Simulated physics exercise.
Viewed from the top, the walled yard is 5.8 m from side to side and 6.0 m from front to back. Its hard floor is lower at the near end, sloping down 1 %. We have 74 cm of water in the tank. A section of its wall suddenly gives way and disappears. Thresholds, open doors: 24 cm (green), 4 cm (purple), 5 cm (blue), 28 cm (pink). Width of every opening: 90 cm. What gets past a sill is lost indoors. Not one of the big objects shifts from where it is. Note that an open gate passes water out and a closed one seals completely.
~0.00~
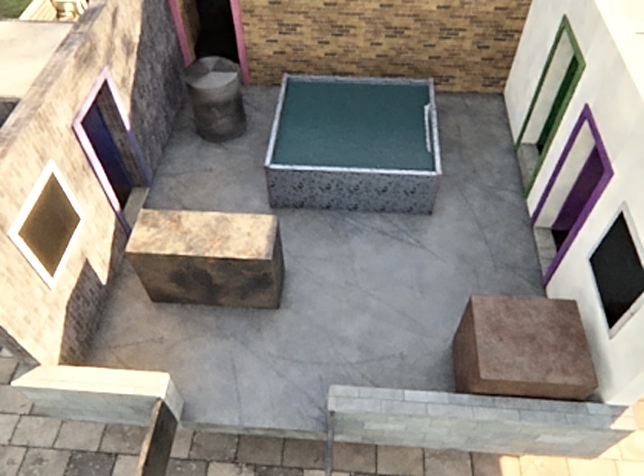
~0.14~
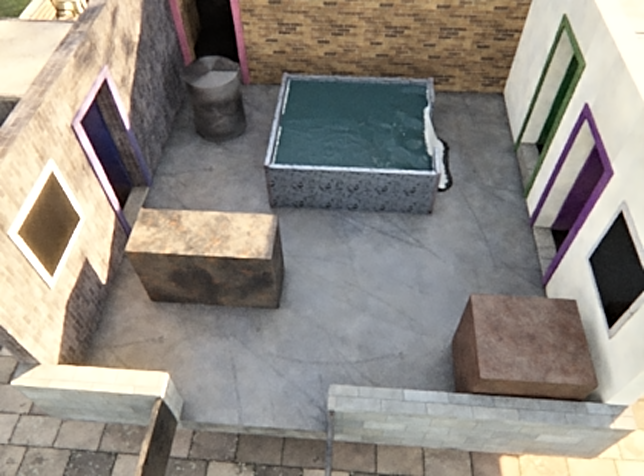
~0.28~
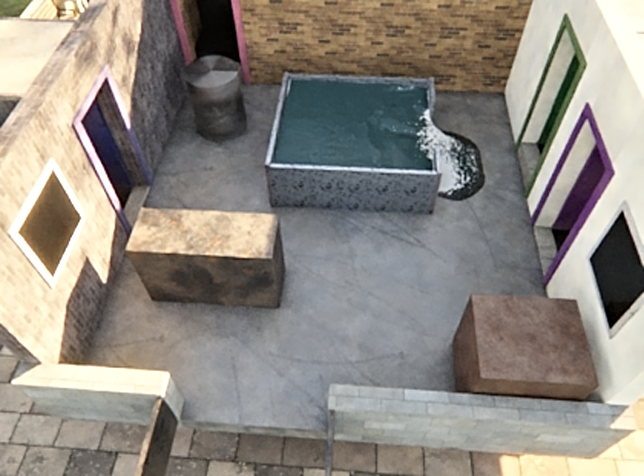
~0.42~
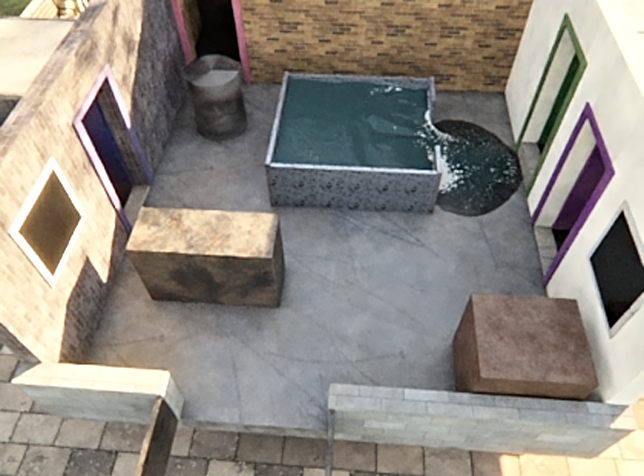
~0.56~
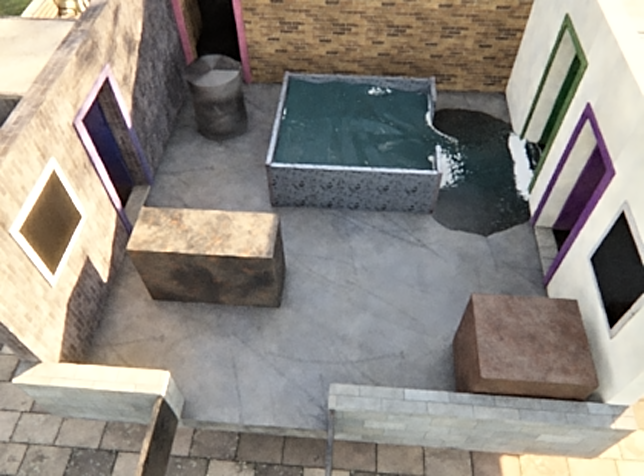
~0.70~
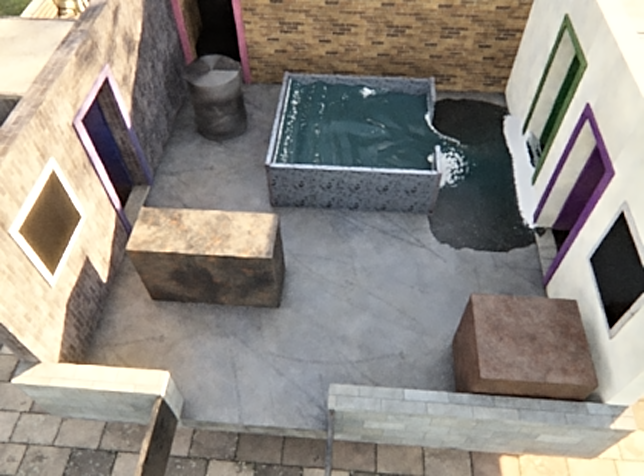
Walled yard with a tank of green water pouring out through its right side, spreading across grey floor to the white wall.
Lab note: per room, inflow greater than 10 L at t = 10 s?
In the end the green door lets in more than the limit. The purple door lets in more than the limit. The blue door lets in less than the limit. The pink door lets in less than the limit.
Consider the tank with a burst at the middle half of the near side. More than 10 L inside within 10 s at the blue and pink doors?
Blue door surpasses it, pink door doesn't reach it.
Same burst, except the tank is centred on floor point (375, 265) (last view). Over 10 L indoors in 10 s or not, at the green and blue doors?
So the green door keeps within it and the blue door keeps within it.
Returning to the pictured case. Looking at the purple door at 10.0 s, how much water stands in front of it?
The mean depth is around 6.0 cm.
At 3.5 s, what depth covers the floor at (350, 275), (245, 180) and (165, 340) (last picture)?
Close to 3, 0 and 0 centimetres.
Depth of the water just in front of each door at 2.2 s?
Depths in centimetres - green: 43, purple: 13, blue: 0, pink: 0.
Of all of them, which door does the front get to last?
The blue one.
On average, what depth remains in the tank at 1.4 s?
54 cm.
After 1.4 s water covers 20 % of the floor and is deepest (49 cm) near (504, 94); green door 48 cm at the sill, 90 L in, purple door 14 cm at the sill, 9 L in, blue door not reached, pink door not reached.
After 2.2 s water covers 30 % of the floor and is deepest (44 cm) near (520, 173); green door 43 cm at the sill, 201 L in, purple door 13 cm at the sill, 38 L in, blue door not reached, pink door not reached.
After 3.5 s water covers 55 % of the floor and is deepest (32 cm) near (570, 411); green door 30 cm at the sill, 275 L in, purple door 10 cm at the sill, 73 L in, blue door not reached, pink door 8 cm at the sill, 0 L in.
After 6.0 s water covers 95 % of the floor and is deepest (22 cm) near (223, 102); green door 20 cm at the sill, 304 L in, purple door 8 cm at the sill, 114 L in, blue door 4 cm at the sill, 0 L in, pink door 16 cm at the sill, 0 L in.
After 10.0 s water covers 95 % of the floor and is deepest (15 cm) near (241, 109); green door 12 cm at the sill, 304 L in, purple door 6 cm at the sill, 139 L in, blue door 6 cm at the sill, 2 L in, pink door 14 cm at the sill, 0 L in.
